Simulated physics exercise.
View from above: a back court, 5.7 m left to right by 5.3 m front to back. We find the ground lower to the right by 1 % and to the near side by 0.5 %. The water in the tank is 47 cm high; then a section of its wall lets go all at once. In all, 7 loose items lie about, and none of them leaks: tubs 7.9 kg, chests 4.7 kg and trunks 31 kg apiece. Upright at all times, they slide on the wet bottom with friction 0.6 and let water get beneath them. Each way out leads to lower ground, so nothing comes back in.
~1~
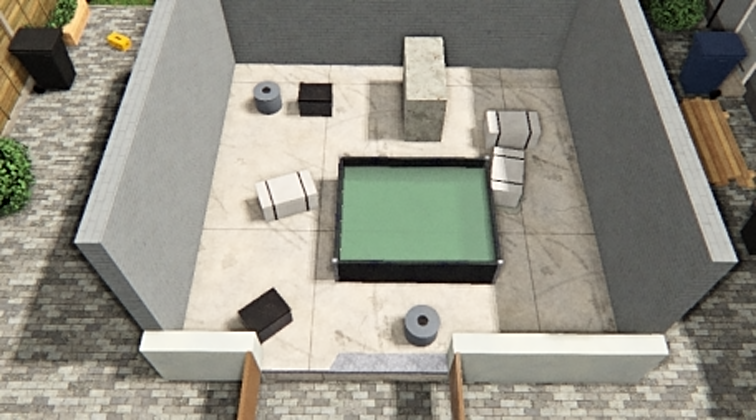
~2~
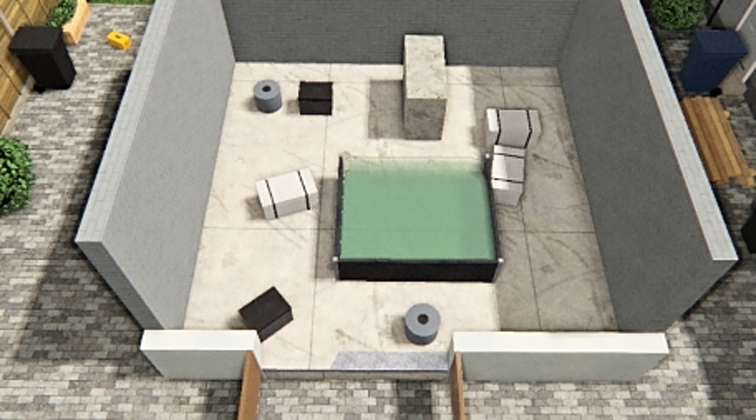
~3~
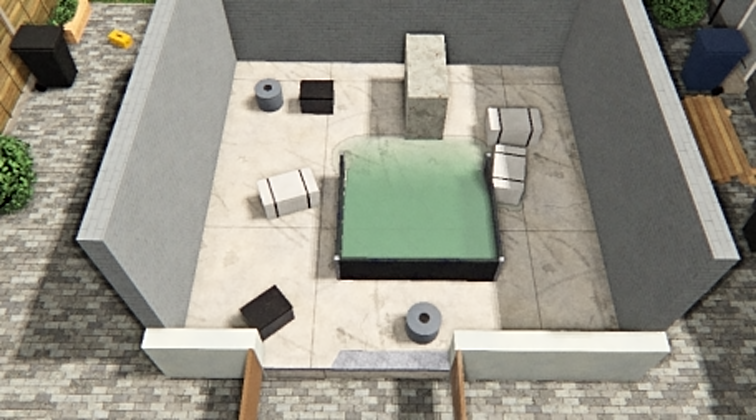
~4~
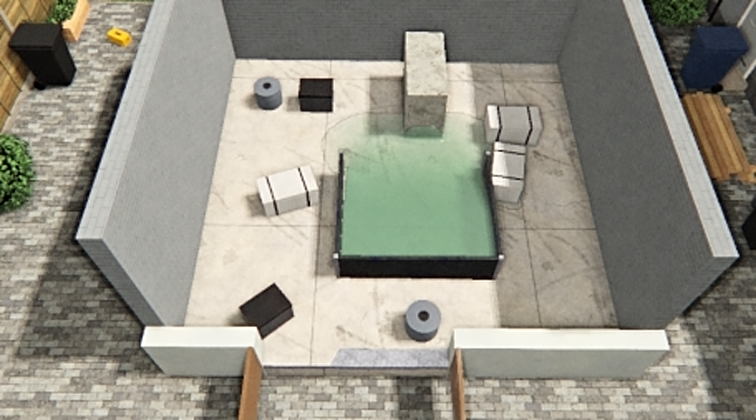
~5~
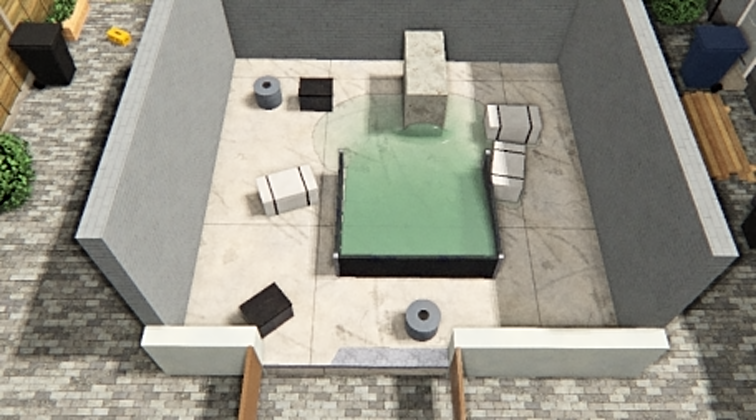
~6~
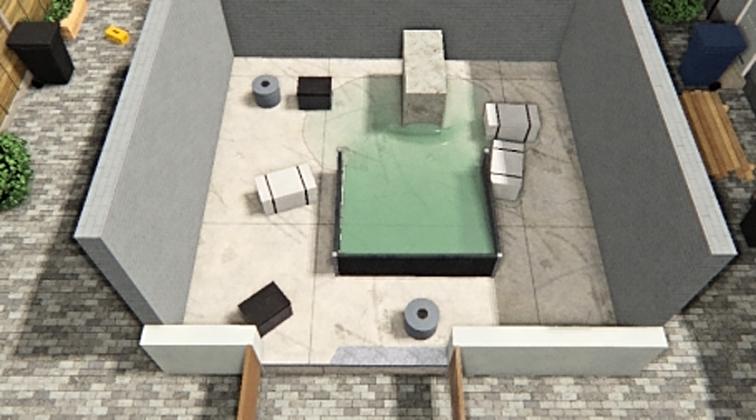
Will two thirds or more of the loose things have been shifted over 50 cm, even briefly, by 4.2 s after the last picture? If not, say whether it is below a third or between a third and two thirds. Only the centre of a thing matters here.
I predict the proportion will fall in the middle band.
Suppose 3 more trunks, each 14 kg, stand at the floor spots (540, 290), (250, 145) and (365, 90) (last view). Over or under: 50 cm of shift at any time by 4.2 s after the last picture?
Within it, beyond it, beyond it.
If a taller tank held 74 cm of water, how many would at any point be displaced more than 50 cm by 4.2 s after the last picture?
Then 6.
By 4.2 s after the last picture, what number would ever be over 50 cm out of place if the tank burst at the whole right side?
4.
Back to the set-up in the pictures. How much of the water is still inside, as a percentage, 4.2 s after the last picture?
Roughly 100 percent.
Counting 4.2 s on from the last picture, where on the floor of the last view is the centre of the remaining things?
At about (366, 234).
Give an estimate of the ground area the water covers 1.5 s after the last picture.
I'd put it close to 15 m2.
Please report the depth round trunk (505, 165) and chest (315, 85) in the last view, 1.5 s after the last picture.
Close to 5 and 12 centimetres.
Then, 0.4 s after the last picture 0 of 7 are over 50 cm from their spots; 0 afloat.
Then, 1.5 s after the last picture 2 of 7 are over 50 cm from their spots; 1 afloat.
Then, 2.8 s after the last picture 3 of 7 are over 50 cm from their spots; 3 afloat.
Then, 4.2 s after the last picture 3 of 7 are over 50 cm from their spots, and 3 have been at some point; 1 afloat.
